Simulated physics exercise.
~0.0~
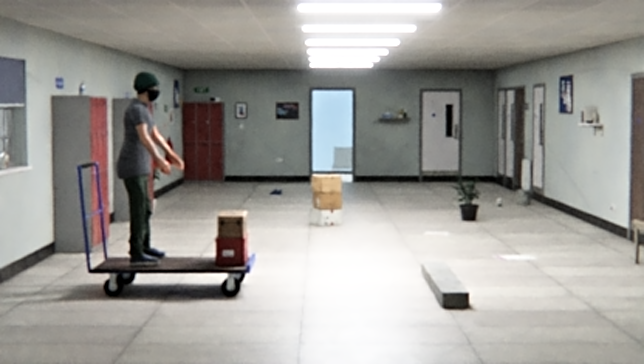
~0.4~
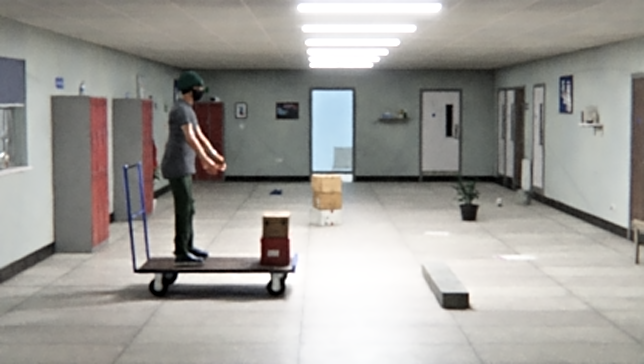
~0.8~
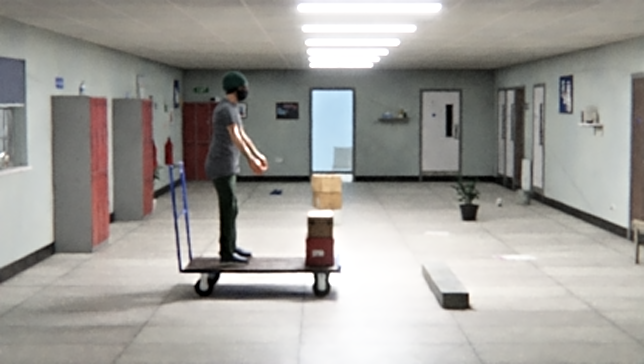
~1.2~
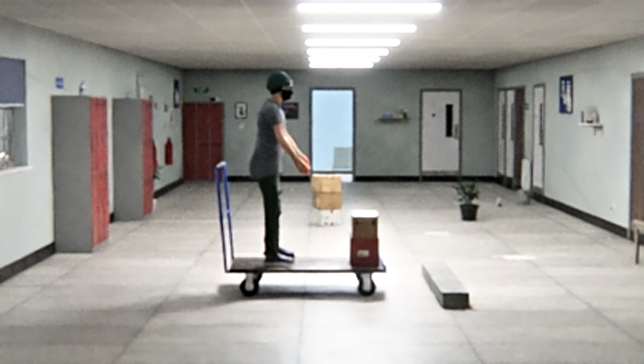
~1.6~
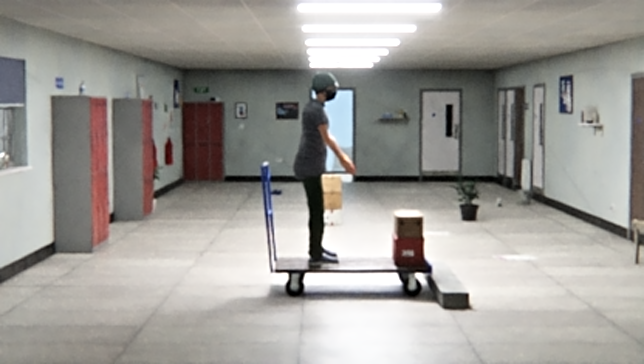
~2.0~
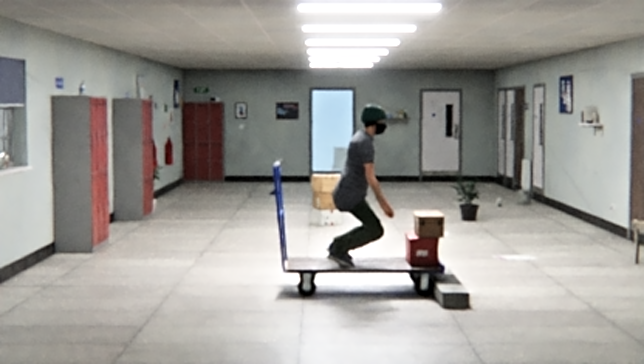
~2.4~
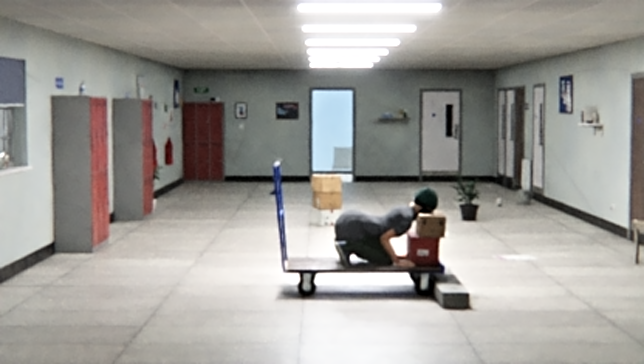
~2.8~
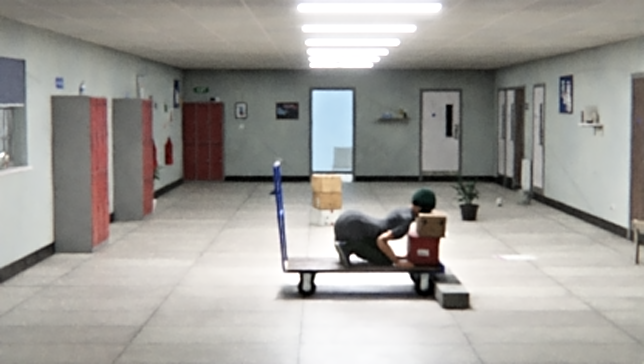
At the start, a masked person in a dark green cap stands on a flat trolley with a blue handle, arms held out in front, while a brown box rests on a red one near the right end. The trolley rolls right across a tiled room toward a low grey kerb. It reaches the kerb and stops, and the person's knees bend as the body pitches forward. The brown box shifts slightly right on top of the red one. The person folds down onto the deck against the boxes, and everything ends still, with both boxes aboard.
